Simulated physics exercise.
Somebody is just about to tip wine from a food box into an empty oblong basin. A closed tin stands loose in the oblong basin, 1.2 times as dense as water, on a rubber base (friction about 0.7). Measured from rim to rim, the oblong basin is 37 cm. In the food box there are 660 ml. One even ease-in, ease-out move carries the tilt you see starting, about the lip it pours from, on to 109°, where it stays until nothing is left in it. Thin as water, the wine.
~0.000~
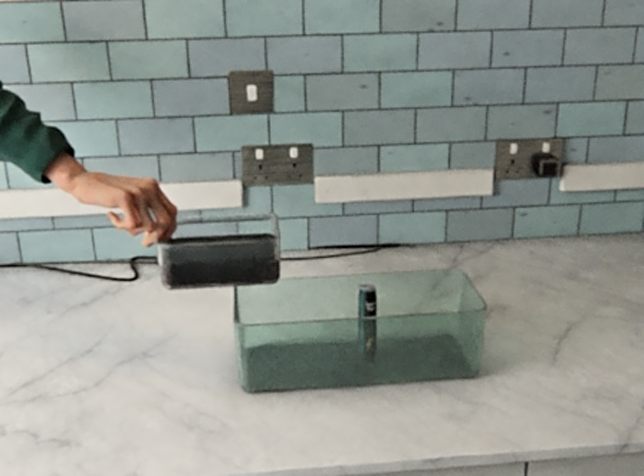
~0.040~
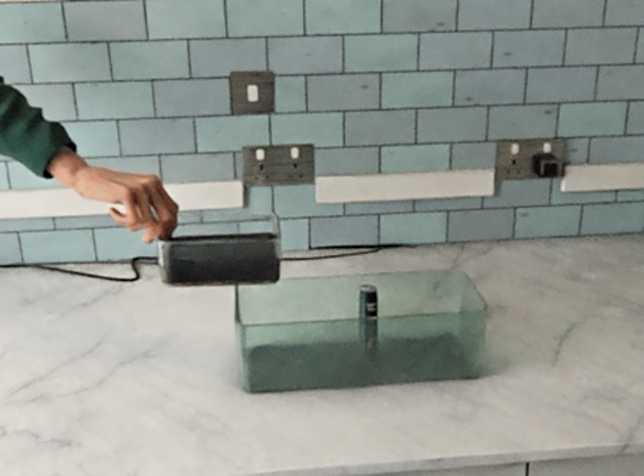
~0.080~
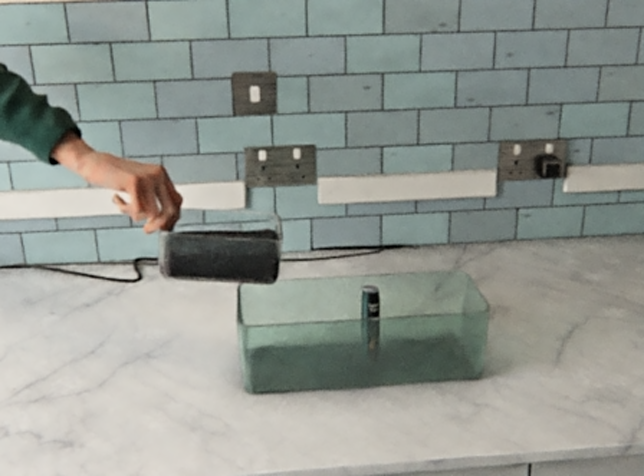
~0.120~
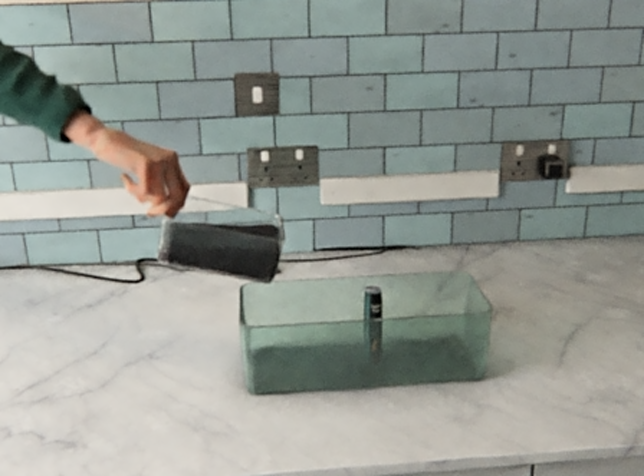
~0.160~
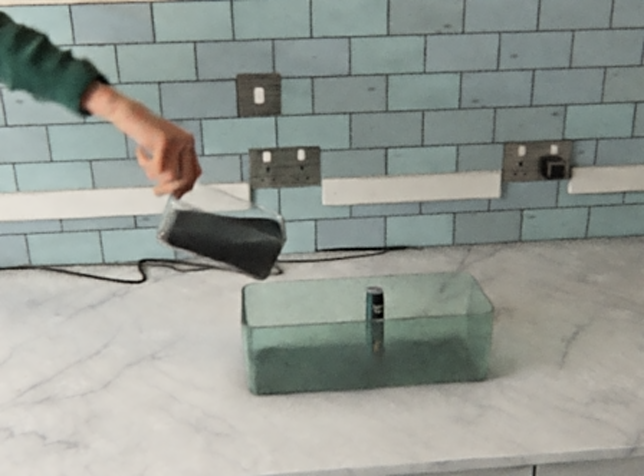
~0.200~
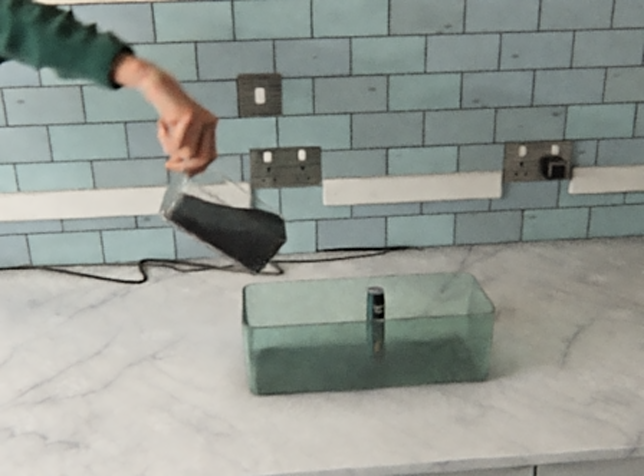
A hand in a green sleeve steadily tilting a clear box of dark liquid rightward above an oblong basin holding a small tin.
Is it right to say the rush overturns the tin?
Right.
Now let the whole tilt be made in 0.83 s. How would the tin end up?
Then the tin tumbles.
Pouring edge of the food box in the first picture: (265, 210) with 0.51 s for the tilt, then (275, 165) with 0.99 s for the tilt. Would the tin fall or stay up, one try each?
In the first try it comes down; in the second it remains standing.
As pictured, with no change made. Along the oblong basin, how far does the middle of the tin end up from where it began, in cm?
7.5 cm.
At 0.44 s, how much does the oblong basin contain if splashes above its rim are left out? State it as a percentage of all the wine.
Roughly 6 percent of it.
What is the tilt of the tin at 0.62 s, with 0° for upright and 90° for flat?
It leans about 20° from upright.
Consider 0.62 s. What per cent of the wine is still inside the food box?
I'd estimate some 3 per cent.
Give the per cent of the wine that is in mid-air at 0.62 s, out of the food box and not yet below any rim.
12 in a hundred, give or take.
Then, 0.44 s in, the tilt is 105° and 30 per cent is still to pour; the tin stands where it began.
Then, 0.62 s in, the tilt is 109° and 3 per cent is still to pour; the tin leans 18°.
Then, 0.80 s in, the tilt is 109° and 0 per cent is still to pour; the tin lies on its side.
Then, 1.00 s in, the tilt is 109° and 0 per cent is still to pour; the tin lies on its side.
Finally, the tin lies on its side.
